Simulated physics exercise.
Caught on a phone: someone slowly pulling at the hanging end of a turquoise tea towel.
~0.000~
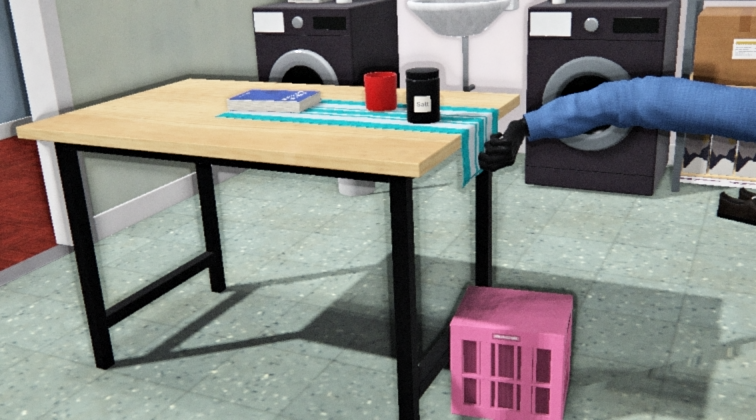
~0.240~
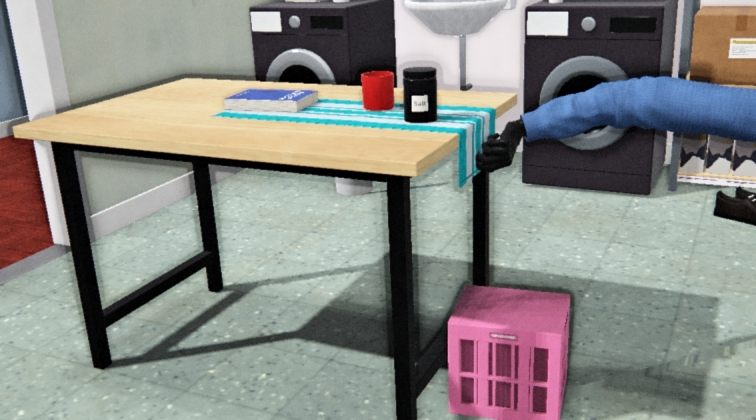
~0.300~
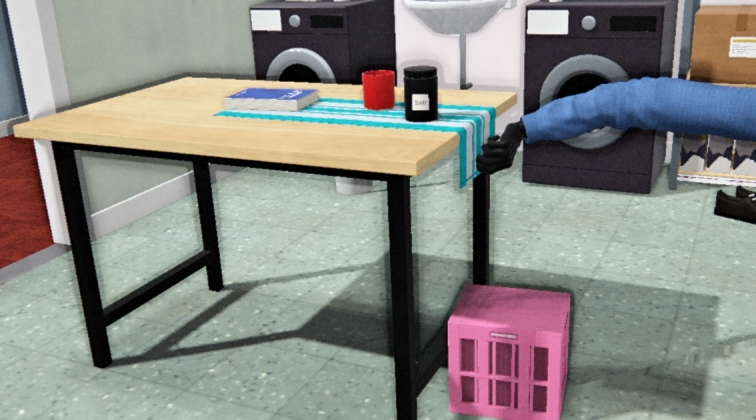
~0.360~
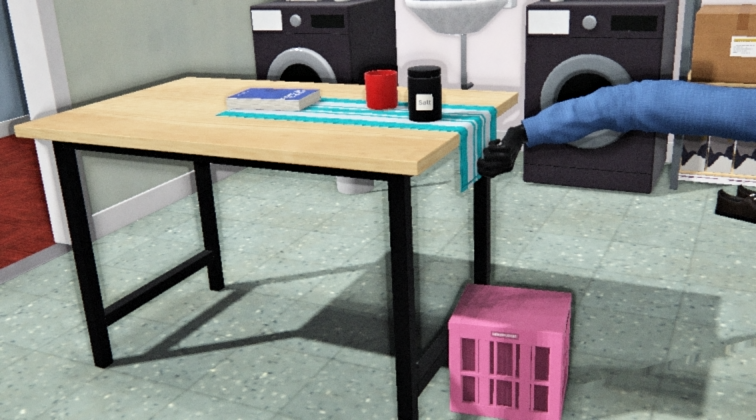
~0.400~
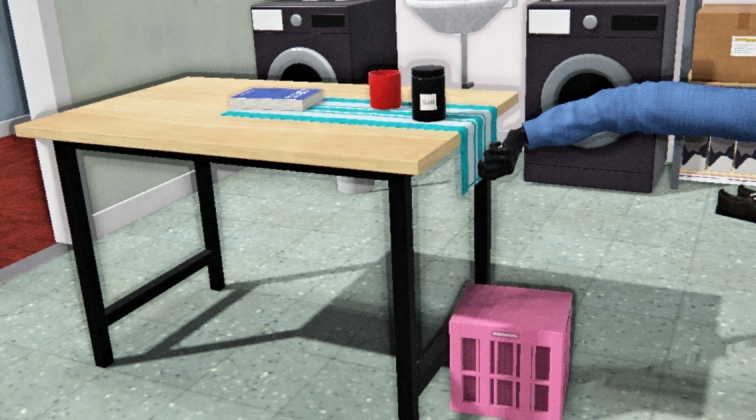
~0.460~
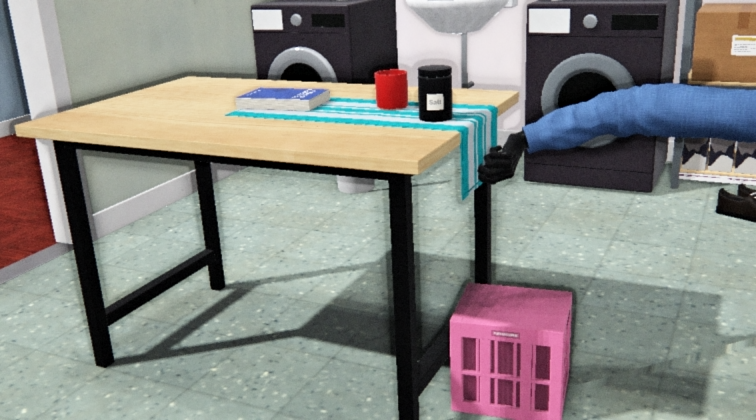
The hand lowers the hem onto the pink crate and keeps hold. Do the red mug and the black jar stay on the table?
In the end the red mug is carried off the end and the black jar falls off.
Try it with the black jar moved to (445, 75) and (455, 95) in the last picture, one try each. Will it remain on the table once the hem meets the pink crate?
At the first it stays on; at the second it is carried off.
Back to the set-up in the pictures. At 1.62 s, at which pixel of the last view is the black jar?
Around (536, 279).
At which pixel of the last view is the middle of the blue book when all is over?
It ends at (393, 105).
After 0.88 s, hem going down; mug carried along near (421, 92); jar carried along near (470, 95).
After 1.62 s, hem going down; mug carried along near (472, 94); jar down below near (536, 279).
After 2.28 s, hem on the crate; mug down below near (541, 258); jar down below near (536, 279).
In the end, hem on the crate; mug down below near (541, 258); jar down below near (536, 279). The red mug falls off and the black jar goes over the edge.
